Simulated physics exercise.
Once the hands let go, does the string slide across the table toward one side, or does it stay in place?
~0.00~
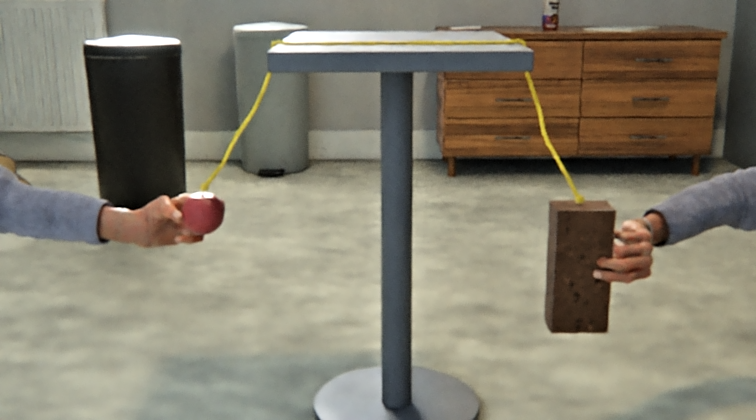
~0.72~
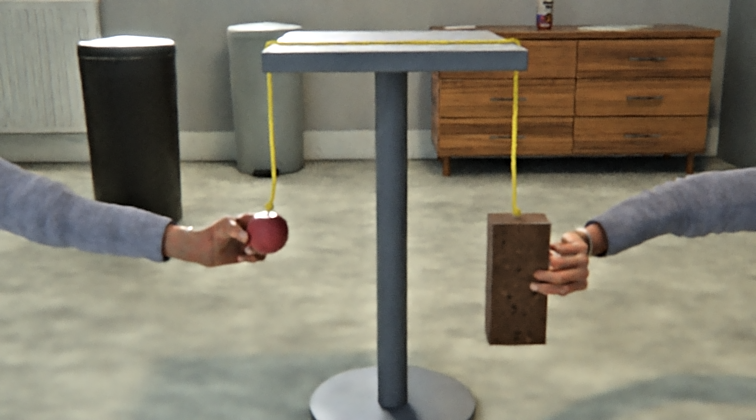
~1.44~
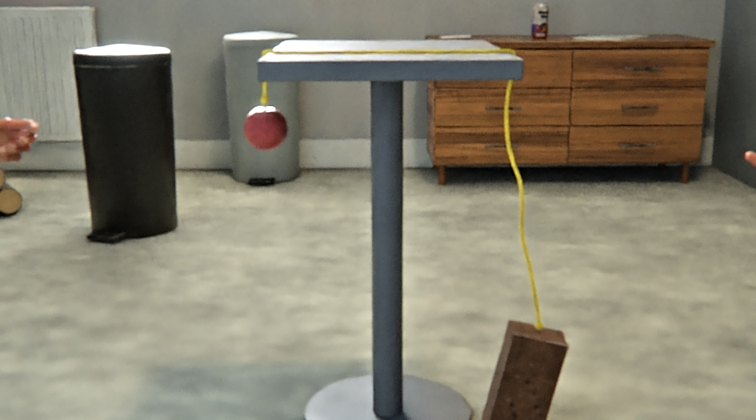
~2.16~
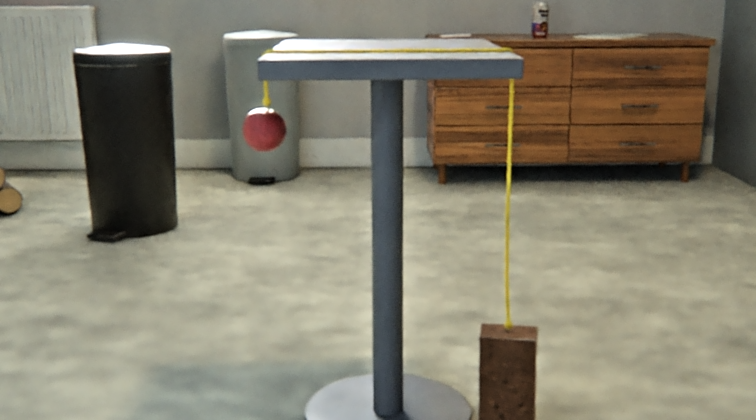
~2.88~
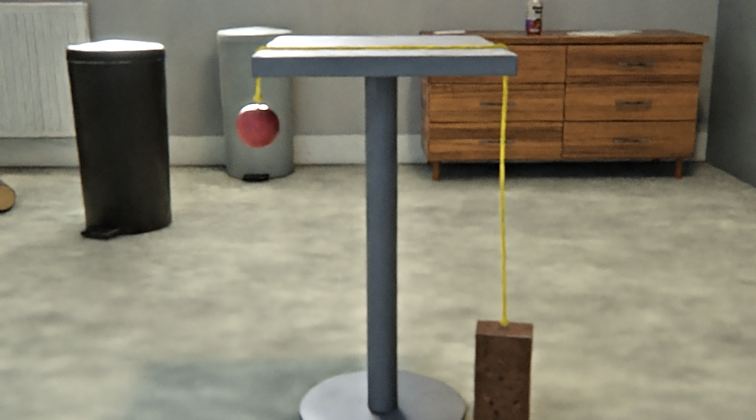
The string slides to the right, with the brick going down to the floor and the round red object pulled up on the left.
